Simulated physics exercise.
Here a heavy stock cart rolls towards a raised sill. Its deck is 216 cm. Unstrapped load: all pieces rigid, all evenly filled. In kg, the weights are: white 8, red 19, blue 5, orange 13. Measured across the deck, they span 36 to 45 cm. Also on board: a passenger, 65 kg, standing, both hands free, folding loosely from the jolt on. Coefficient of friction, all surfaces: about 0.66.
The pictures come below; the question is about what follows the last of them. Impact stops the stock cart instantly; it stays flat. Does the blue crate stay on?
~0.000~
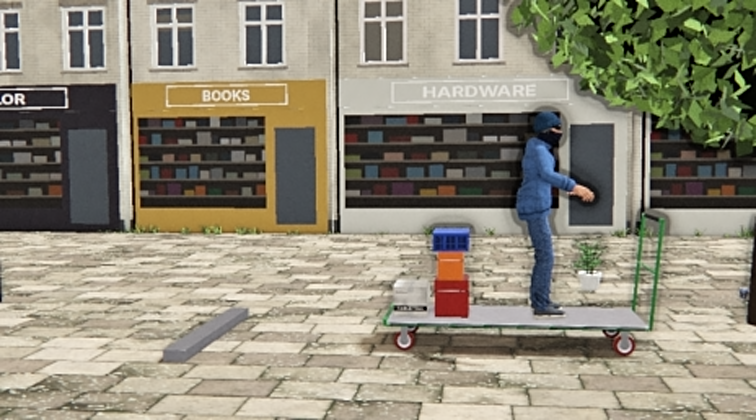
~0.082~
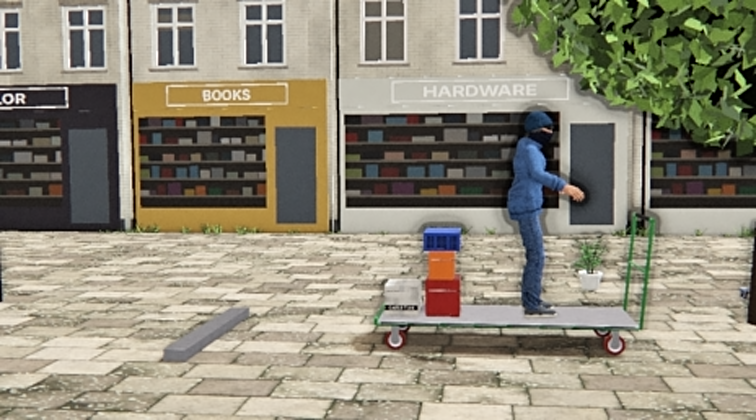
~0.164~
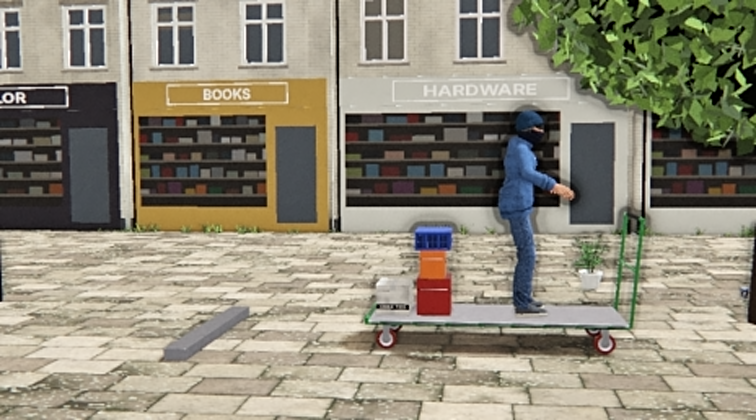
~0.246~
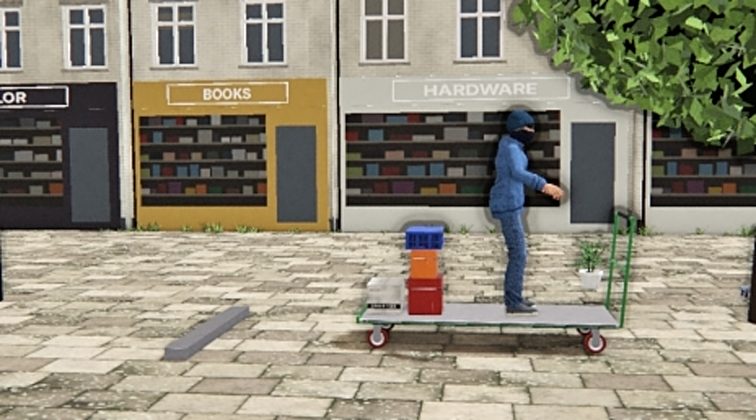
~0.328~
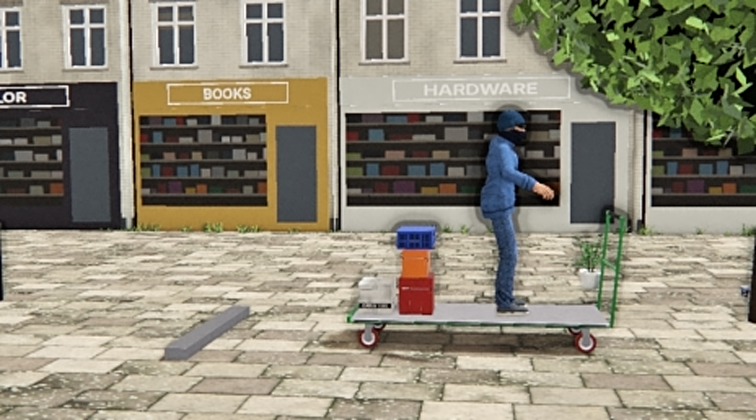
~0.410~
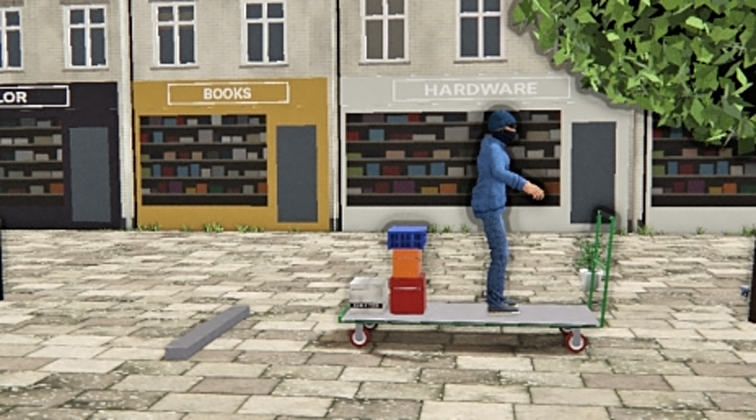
It does not overshoot the deck.
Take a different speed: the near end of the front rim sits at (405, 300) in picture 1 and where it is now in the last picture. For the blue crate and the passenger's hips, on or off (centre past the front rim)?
With that change, blue ends up shed, while the hips end up retained.
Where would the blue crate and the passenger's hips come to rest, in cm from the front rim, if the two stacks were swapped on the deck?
Blue 20 behind, hips 80 behind.
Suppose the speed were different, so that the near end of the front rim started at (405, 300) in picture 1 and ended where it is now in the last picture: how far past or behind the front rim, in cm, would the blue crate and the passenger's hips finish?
Rest points: Blue at 50 cm past, hips at 80 cm behind.
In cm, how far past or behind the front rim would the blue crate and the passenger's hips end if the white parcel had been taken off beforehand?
Blue 50 behind, hips 80 behind.
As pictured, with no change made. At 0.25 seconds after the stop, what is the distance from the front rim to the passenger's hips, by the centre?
Behind the rim by about 95 cm.
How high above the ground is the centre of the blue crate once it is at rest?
90 cm.
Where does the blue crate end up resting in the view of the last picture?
Roughly pixel (261, 237).
The wheels strike at 1.69 s.
After 2.24 s the blue crate is 42 cm behind the rim, tilted 5°, near (255, 236) in the last picture's view.
After 2.69 s the blue crate is 47 cm behind the rim, tilted 0°, near (261, 237) in the last picture's view.
When all is still (4.2 s), nothing is past the rim; behind it, white parcel, red toolbox, blue crate, orange toolbox and the passenger's hips.
